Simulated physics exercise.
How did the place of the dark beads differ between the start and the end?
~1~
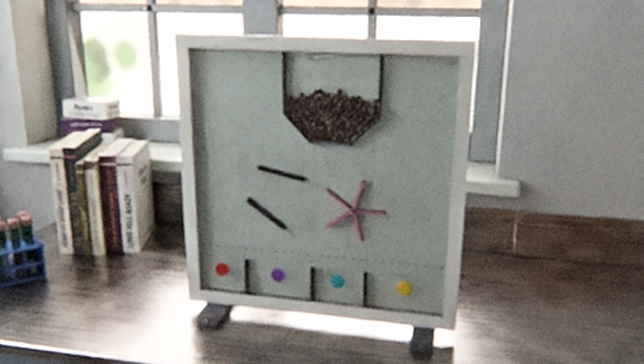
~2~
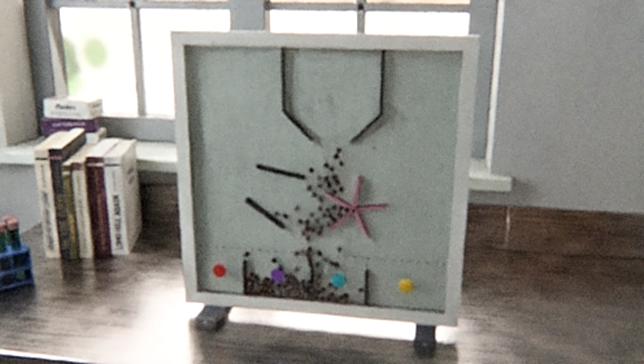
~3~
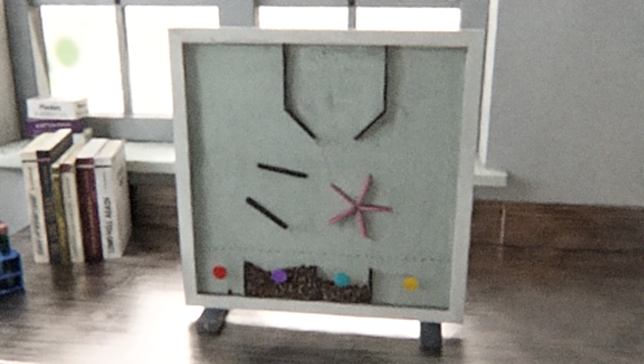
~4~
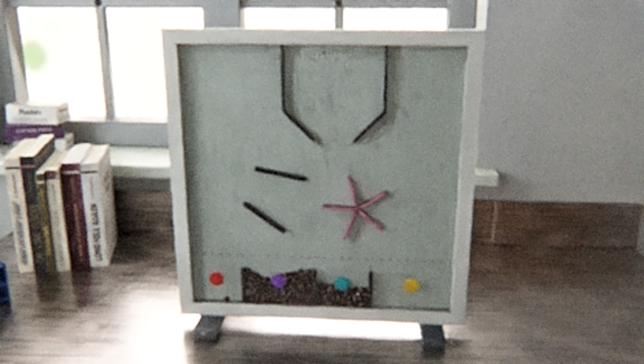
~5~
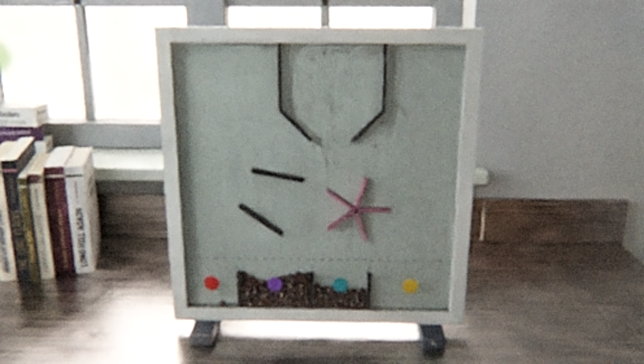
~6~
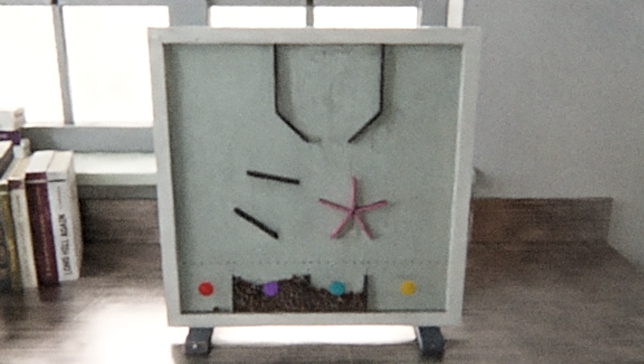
At the start the beads were piled in the hopper near the top of the case. By the end they lay at the bottom, in the two middle bins with the purple and turquoise stickers.
A shallow upright case on a wooden table held dark beads in a hopper, then they poured down past two slanted bars and a pink star, which turned, and settled in the bins marked purple and turquoise, mostly the purple one.
